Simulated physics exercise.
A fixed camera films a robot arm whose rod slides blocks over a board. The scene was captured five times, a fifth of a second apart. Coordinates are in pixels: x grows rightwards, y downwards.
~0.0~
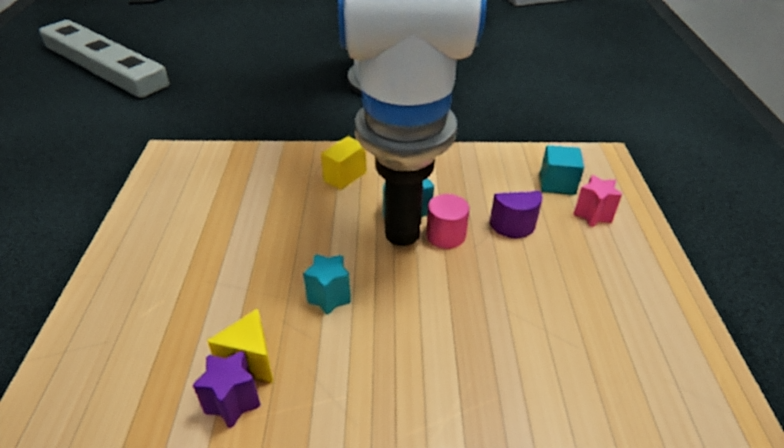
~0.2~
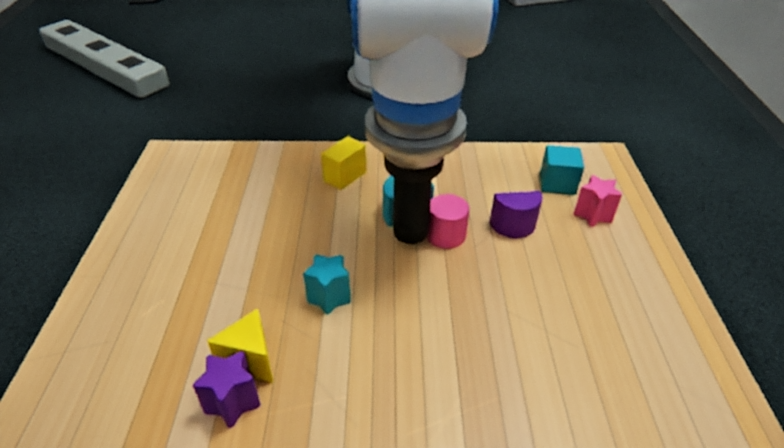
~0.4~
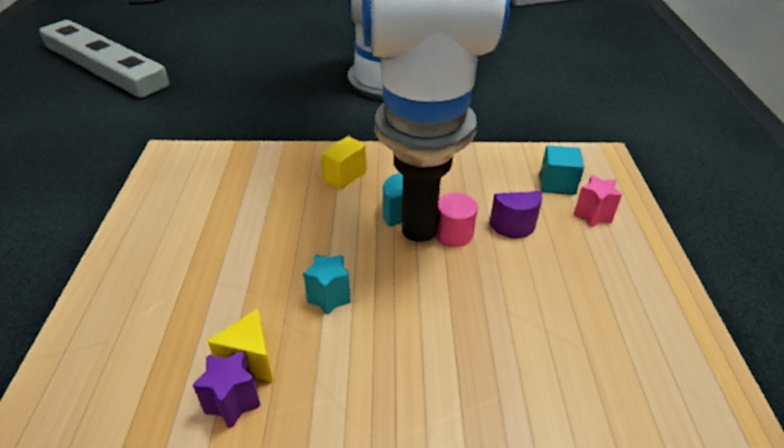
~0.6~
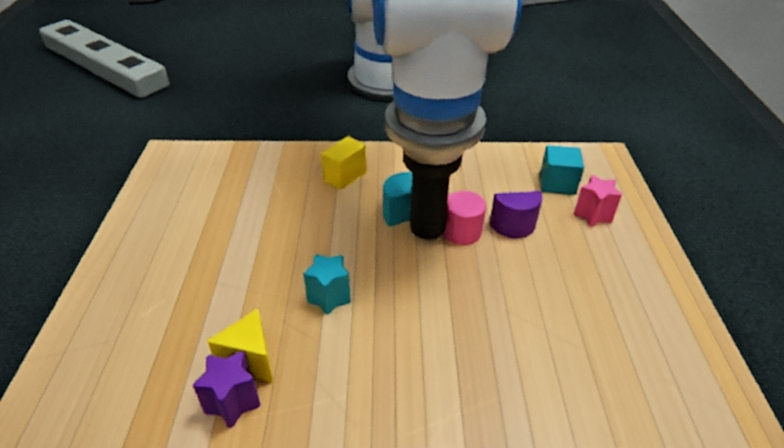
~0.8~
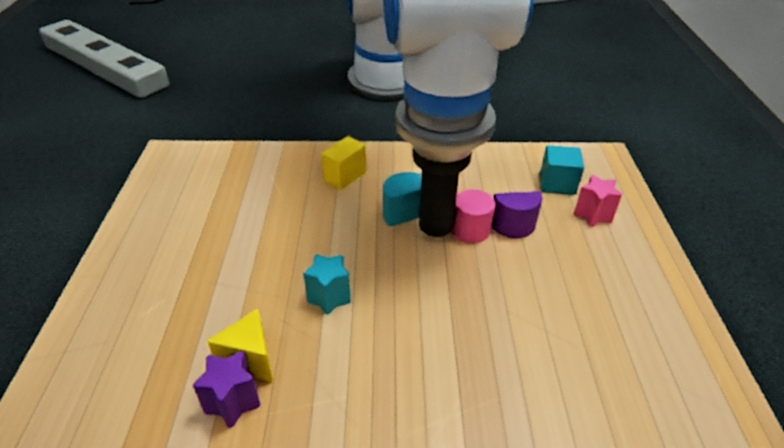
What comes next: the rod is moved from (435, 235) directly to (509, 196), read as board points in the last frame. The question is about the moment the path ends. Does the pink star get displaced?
I believe not.
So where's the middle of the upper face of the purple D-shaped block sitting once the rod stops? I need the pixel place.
At roughly (570, 196).
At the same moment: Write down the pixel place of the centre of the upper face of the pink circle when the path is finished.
My prediction: (551, 173).
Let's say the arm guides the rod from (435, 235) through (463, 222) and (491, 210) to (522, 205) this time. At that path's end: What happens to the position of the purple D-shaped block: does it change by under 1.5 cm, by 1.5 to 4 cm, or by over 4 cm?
It is going to finish beyond 4 cm from where it is now.
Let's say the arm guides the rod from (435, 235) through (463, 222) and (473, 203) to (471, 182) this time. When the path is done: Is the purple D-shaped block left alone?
The answer is no.
On the path given first. One third of the way, rod at (462, 213); pink circle at (501, 188); purple D-shaped block at (543, 196), turned 40° clockwise.
Two thirds of the way, rod at (487, 200); pink circle at (526, 178); purple D-shaped block at (560, 195), turned 80° clockwise.
At the end, rod at (511, 188); pink circle at (551, 173); purple D-shaped block at (570, 196), turned 110° clockwise; turquoise square at (567, 153); pink star unmoved.
